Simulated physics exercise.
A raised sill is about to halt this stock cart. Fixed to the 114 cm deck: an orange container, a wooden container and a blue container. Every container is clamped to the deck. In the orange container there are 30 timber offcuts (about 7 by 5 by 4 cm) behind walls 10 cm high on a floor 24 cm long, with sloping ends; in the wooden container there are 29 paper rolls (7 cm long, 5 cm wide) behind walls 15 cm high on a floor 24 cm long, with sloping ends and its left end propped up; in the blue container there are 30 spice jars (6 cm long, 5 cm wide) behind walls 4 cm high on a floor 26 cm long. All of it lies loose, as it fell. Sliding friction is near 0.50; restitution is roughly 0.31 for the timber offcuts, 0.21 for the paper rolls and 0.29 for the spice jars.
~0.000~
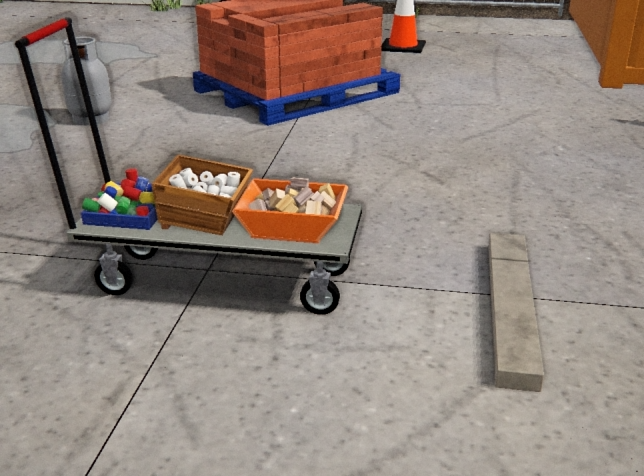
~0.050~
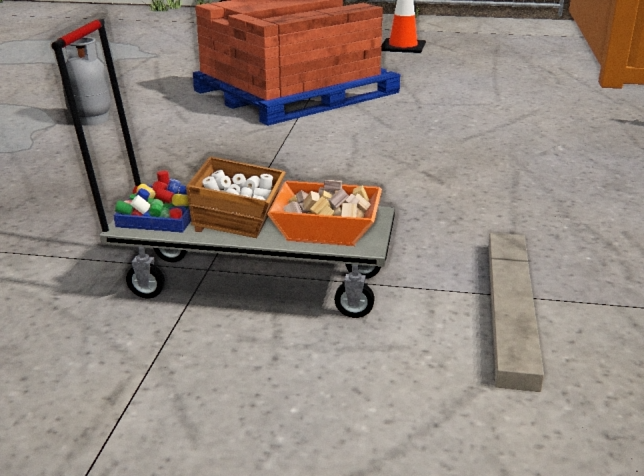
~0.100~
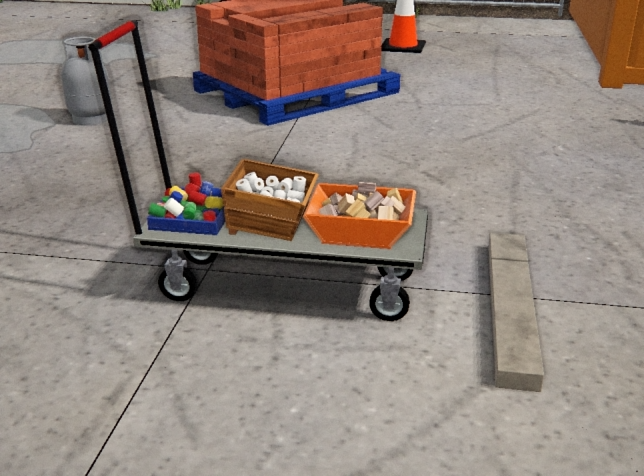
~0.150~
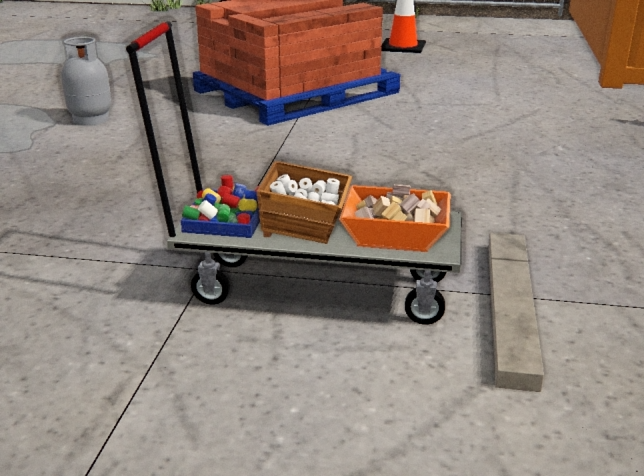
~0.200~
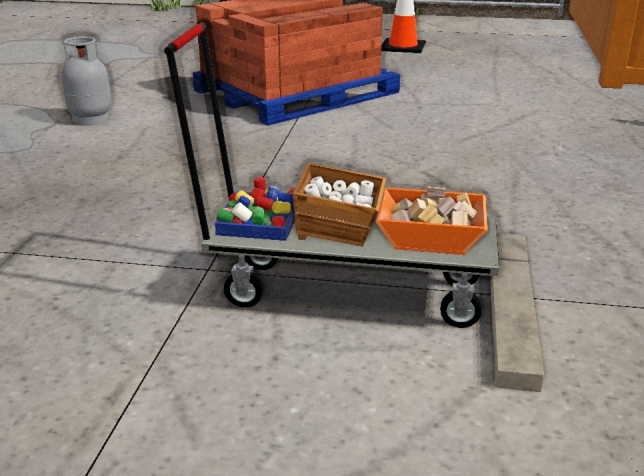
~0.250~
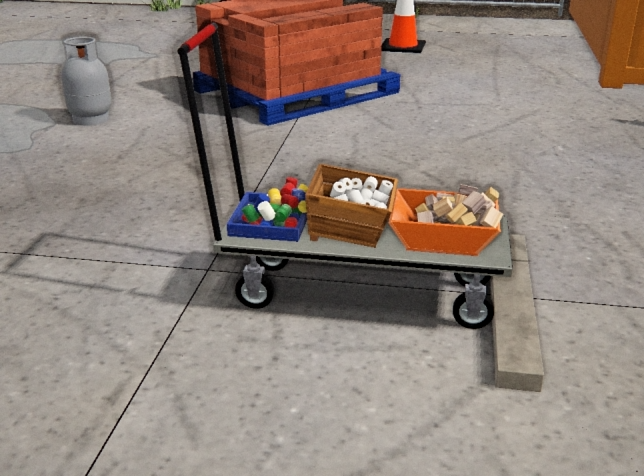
Concrete yard with a flatbed cart rolling right up to a low sill, loose contents of its three open containers shifting rightward.
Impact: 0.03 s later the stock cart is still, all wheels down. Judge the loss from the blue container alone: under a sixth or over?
The blue container loses more than one in six of its spice jars.
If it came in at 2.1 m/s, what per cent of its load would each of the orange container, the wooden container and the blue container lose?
In that case orange container 10, wooden container 0, blue container 20 per cent.
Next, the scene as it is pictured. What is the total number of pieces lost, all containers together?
Roughly 20 in all.
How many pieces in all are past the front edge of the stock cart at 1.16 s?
Roughly 10.
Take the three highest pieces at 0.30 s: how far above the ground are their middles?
About 52 cm.
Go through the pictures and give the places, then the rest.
In the first frame (each is followed by its nearest rim corner in this view), blue container, (145, 217); wooden container, (231, 199); 61 cm short of the stop; none out.
Blue container, (179, 219); wooden container, (266, 201); 47 cm short of the stop, in the second frame.
Blue container, (213, 222); wooden container, (302, 204); 33 cm short of the stop, in the third frame.
Blue container, (248, 225); wooden container, (339, 206); 19 cm short of the stop, in the fourth frame.
Blue container, (283, 228); wooden container, (376, 209); 5 cm short of the stop, in the fifth frame.
Blue container, (295, 228); wooden container, (388, 210); stopped; 3 out, in the sixth frame.
After 0.30 s, orange container 29 in, 1 out, wooden container 29 in, 0 out and blue container 27 in, 3 out.
After 0.42 s, orange container 24 in, 6 out, wooden container 29 in, 0 out and blue container 24 in, 6 out.
After 0.65 s, orange container 20 in, 10 out, wooden container 29 in, 0 out and blue container 21 in, 9 out.
Outcome (at 1.16 s), orange container 20 in, 10 out, wooden container 29 in, 0 out and blue container 21 in, 9 out. Asked share, 9 of 30, 30 per cent.
